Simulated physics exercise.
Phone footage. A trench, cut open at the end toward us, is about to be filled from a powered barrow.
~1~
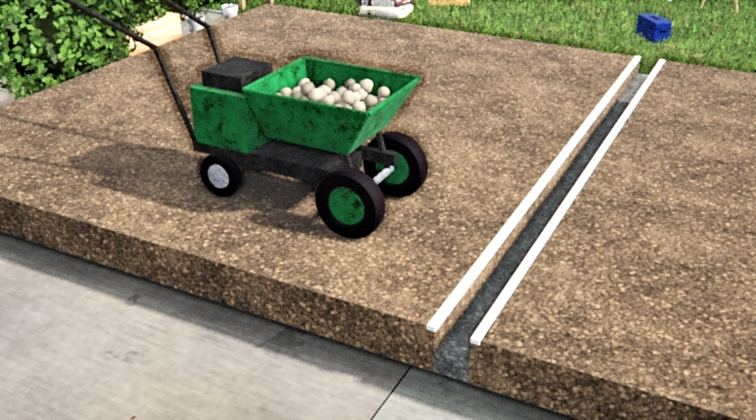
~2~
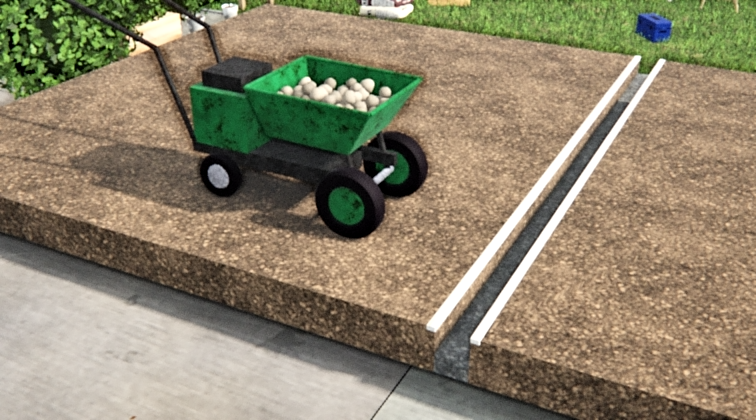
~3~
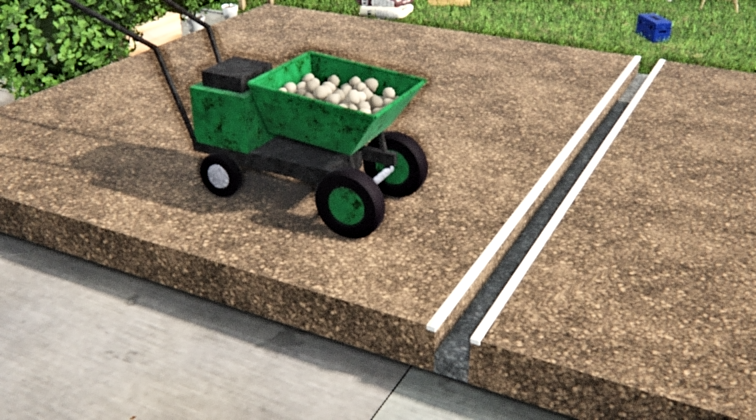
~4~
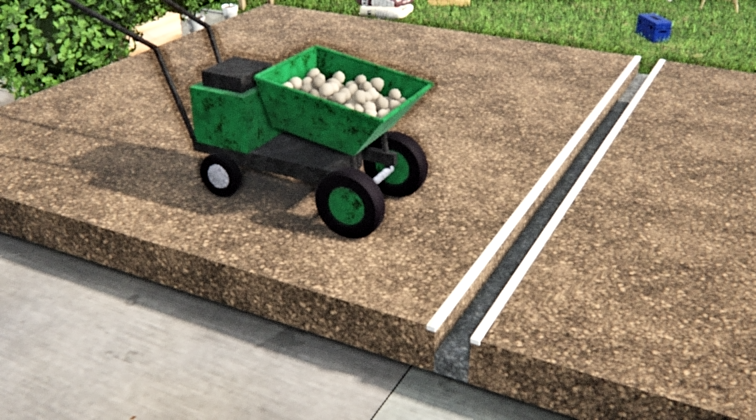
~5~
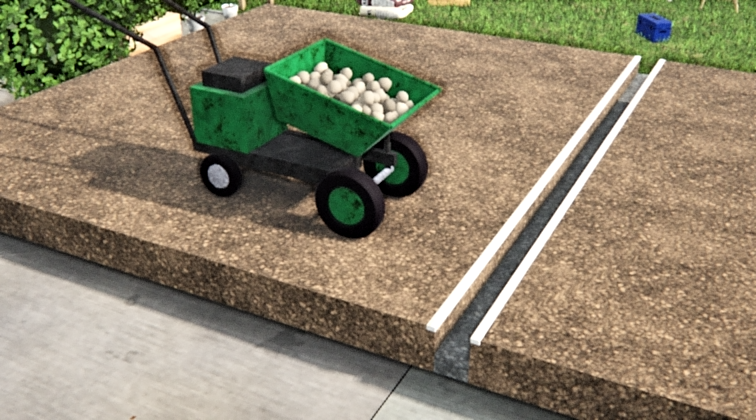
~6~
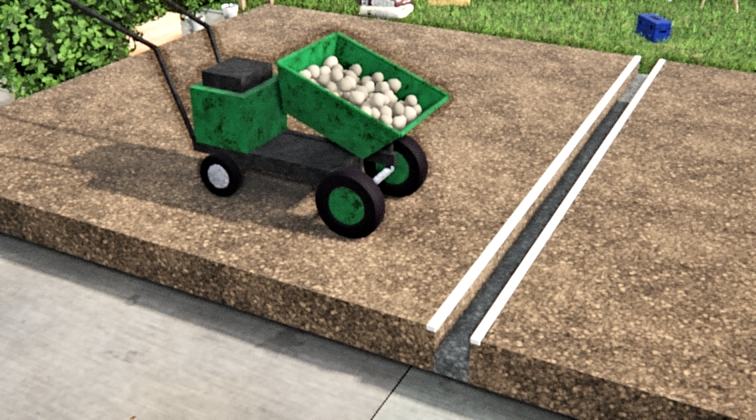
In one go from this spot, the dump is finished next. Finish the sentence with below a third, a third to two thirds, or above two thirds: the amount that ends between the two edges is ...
The amount that ends between the two edges is a third to two thirds.
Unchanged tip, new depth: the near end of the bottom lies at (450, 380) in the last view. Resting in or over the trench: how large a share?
Something close to 70 per cent.
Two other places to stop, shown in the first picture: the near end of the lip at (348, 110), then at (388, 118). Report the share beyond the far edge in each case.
First try: Some 0 %; second try: 10 %.
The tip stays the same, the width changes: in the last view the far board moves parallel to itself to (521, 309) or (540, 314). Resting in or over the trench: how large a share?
In order: Near 60, then 60 percent.
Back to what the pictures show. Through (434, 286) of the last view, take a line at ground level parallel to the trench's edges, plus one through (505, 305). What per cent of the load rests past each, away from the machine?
First some 80, then 0 per cent.
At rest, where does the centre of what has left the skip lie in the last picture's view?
I'd put the middle somewhere around (505, 240).
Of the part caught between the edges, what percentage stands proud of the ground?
20 %, roughly.
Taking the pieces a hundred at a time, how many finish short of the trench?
Some 45 per cent.
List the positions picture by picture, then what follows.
The first picture shows lip of the skip at (368, 114), level; top of the load at (328, 102), river pebbles; first edge of the trench at (458, 291); far edge at (500, 303), the trench under half as wide as the skip, and about as deep as wide.
The second picture shows lip of the skip at (370, 115), level; top of the load at (330, 102).
The third picture shows lip of the skip at (374, 117), tipped barely; top of the load at (325, 92).
The fourth picture shows lip of the skip at (381, 121), tipped a little; top of the load at (331, 89).
The fifth picture shows lip of the skip at (390, 127), tipped a little; top of the load at (326, 79).
The sixth picture shows lip of the skip at (400, 135), tipped clearly; top of the load at (324, 81); first edge of the trench at (458, 291); far edge at (500, 303).
Soon after the last picture, skip tipped steeply; all in the skip.
A little later, skip tipped steeply; nearly all in the skip; a stray few short of the trench; a stray few falling.
Later still, skip tipped right over; about a third in the skip; about a third short of the trench; about a third in or heaped over the trench; a stray few beyond it; a stray few falling.
By the end, skip tipped right over; about half short of the trench; about half in or heaped over the trench; a stray few beyond it.
